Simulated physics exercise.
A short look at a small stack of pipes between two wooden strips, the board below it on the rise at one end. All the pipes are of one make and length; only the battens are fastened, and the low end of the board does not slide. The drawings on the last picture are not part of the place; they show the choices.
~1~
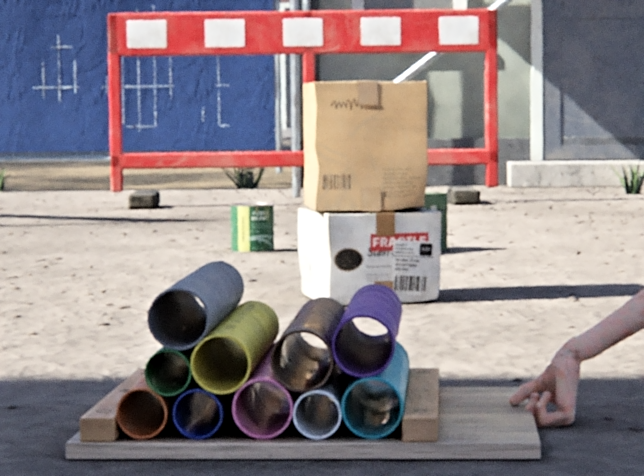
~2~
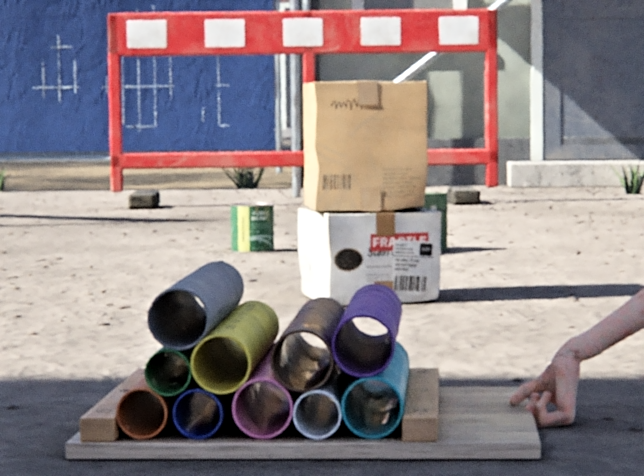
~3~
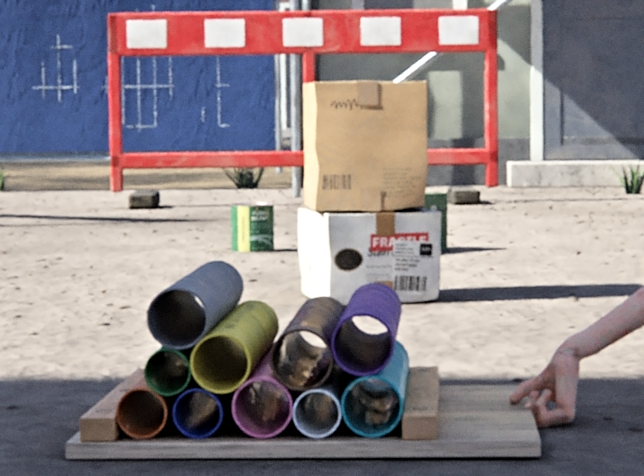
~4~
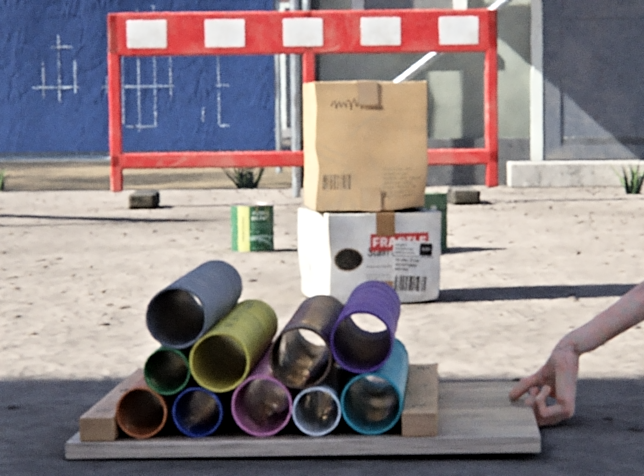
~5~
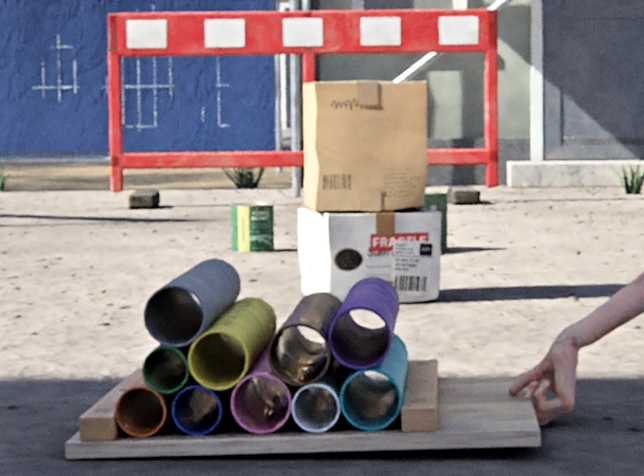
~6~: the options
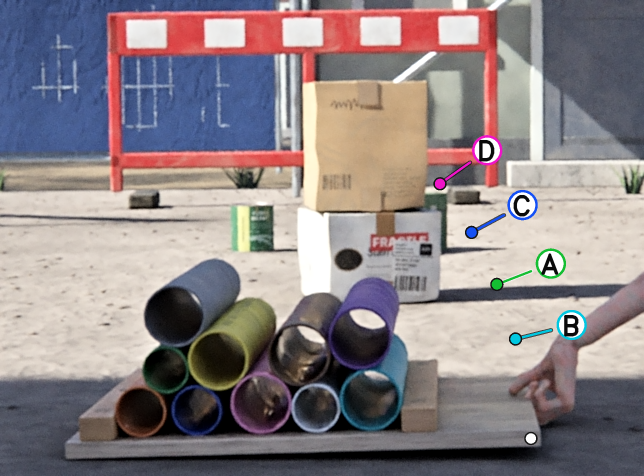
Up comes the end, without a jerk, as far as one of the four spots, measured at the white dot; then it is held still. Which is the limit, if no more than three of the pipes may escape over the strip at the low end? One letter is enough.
B is the limit.
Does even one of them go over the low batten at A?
Yes.
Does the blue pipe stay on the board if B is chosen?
The blue pipe: Yes.
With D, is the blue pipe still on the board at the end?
The blue pipe: Yes.
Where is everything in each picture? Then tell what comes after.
The first frame shows blue pipe (198, 414); pink pipe (263, 408).
The second frame shows pink pipe (263, 408); white pipe (317, 414).
The third frame shows board (314, 408); yellow pipe (220, 363).
The fourth frame shows board (314, 406); pink pipe (262, 406); blue pipe (197, 412).
The fifth frame shows board (314, 403); orange pipe (141, 412); blue pipe (197, 410).
On the copy, A at (497, 284); B at (516, 339); C at (471, 232); D at (440, 184); the white dot at (531, 439).
On B. First, board at 12°.
Then, board at 14°.
Finally, board at 14°, two over the low batten (green, grey).
By contrast, A five over the low batten; C five over the low batten; D five over the low batten.
